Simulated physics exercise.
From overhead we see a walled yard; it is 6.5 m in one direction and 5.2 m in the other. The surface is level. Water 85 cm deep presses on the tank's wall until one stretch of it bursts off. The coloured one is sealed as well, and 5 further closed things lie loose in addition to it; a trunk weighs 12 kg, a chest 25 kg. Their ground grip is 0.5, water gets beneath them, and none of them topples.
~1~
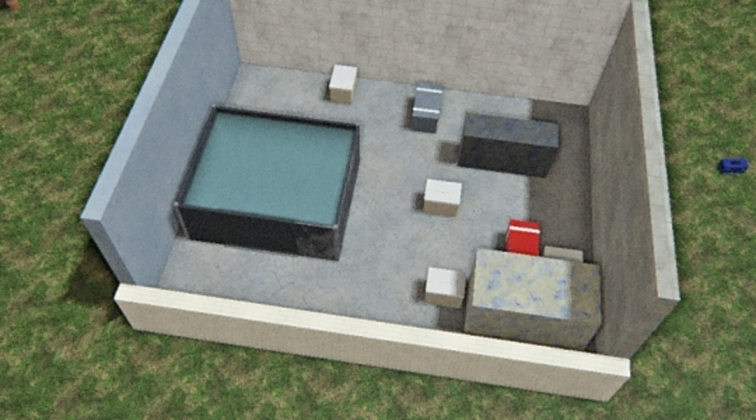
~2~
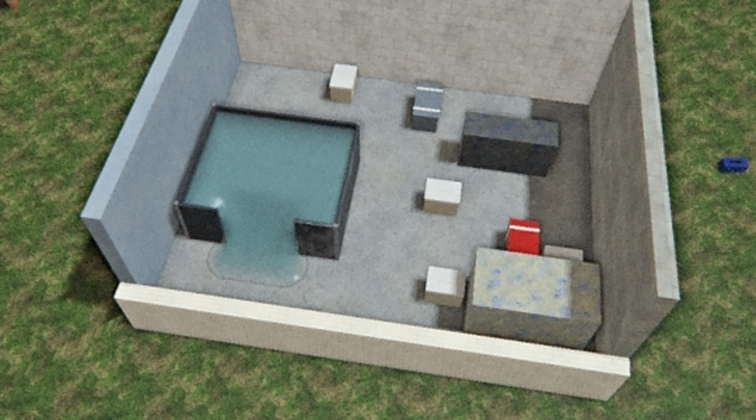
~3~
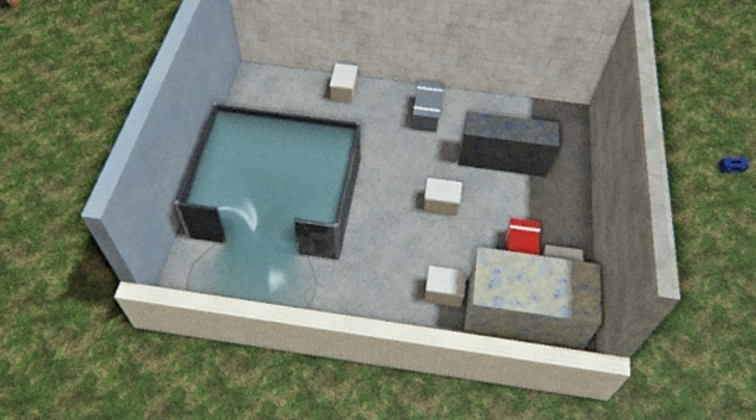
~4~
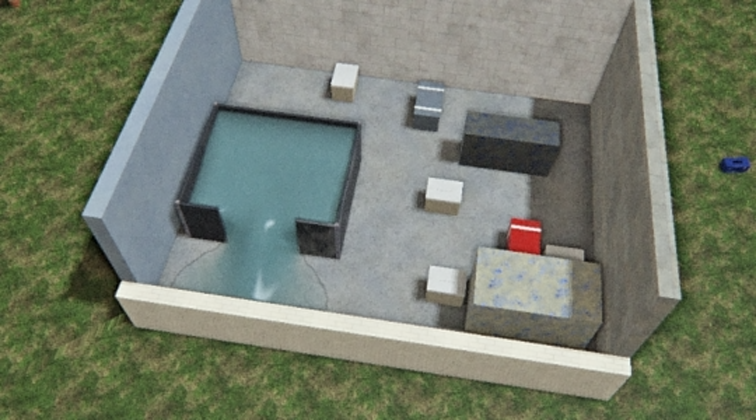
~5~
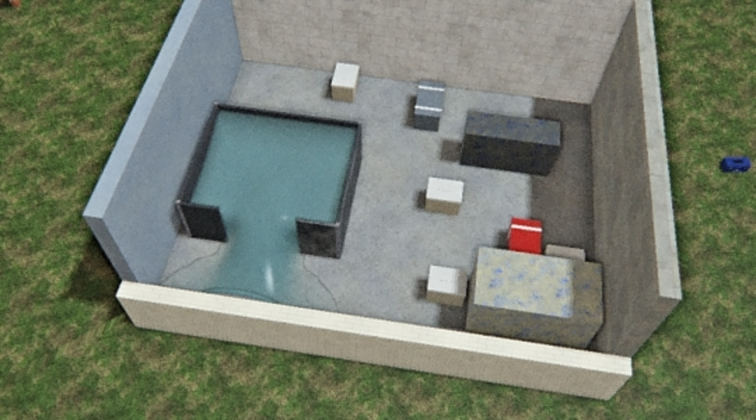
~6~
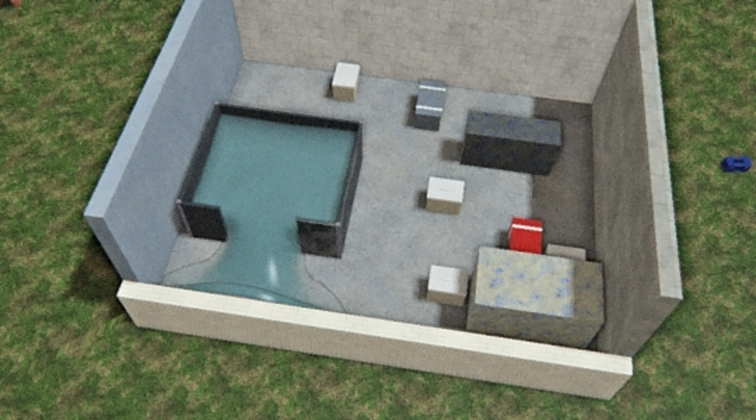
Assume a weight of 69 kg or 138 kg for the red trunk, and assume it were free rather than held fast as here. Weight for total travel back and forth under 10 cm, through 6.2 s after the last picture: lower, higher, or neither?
The light setting does the job.
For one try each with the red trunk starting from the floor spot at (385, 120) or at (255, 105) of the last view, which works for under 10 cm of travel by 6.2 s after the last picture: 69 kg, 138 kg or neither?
Order kept: Light pick works, light pick works.
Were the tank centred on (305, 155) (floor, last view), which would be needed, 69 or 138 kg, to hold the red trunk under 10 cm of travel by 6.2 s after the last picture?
In that case, simply put, the lighter one does it.
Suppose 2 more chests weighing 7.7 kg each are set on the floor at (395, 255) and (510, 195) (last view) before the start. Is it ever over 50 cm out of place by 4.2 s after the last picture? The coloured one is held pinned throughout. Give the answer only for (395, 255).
It is more.
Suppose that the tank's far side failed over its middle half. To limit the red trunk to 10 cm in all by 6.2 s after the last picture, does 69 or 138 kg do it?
That way round, only the bigger mass holds.
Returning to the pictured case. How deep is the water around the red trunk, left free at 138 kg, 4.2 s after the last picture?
Depth: Approx. 10 cm.
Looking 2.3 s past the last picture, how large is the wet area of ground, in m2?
Wet area: Approx. 20 m2.
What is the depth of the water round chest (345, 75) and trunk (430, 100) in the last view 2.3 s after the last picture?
Depth approx. 4 cm / 0 cm.
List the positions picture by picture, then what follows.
In the first picture, the red trunk at (524, 243) rests on the ground; water covers 4.3 m2; 0 of 6 have shifted.
In the second picture, the red trunk at (524, 242) rests on the ground; 5.1 m2 under water; 0 of 6 have shifted.
In the third picture, the red trunk at (524, 242), on the bottom; water covers 6.2 m2; 0 of 6 have shifted.
In the fourth picture, the red trunk at (525, 242), on the bottom; water covers 6.6 m2; 0 of 6 have shifted.
In the fifth picture, the red trunk at (526, 241) rests on the ground; 6.8 m2 under water; 0 of 6 have shifted.
In the sixth picture, the red trunk at (527, 241) rests on the ground; 6.8 m2 under water; 0 of 6 have shifted.
Then, 0.6 s after the last picture the red trunk would be 0 cm from its start with 69 kg and 0 cm from its start with 138 kg; 0 cm of water round it then.
Then, 2.3 s after the last picture the red trunk would be 0 cm from its start with 69 kg and 0 cm from its start with 138 kg; 6 cm of water round it then.
Then, 4.2 s after the last picture the red trunk would be 0 cm from its start with 69 kg and 0 cm from its start with 138 kg; 10 cm of water round it then.
Then, 6.2 s after the last picture the red trunk would be 0 cm from its start with 69 kg and 0 cm from its start with 138 kg; 12 cm of water round it then.
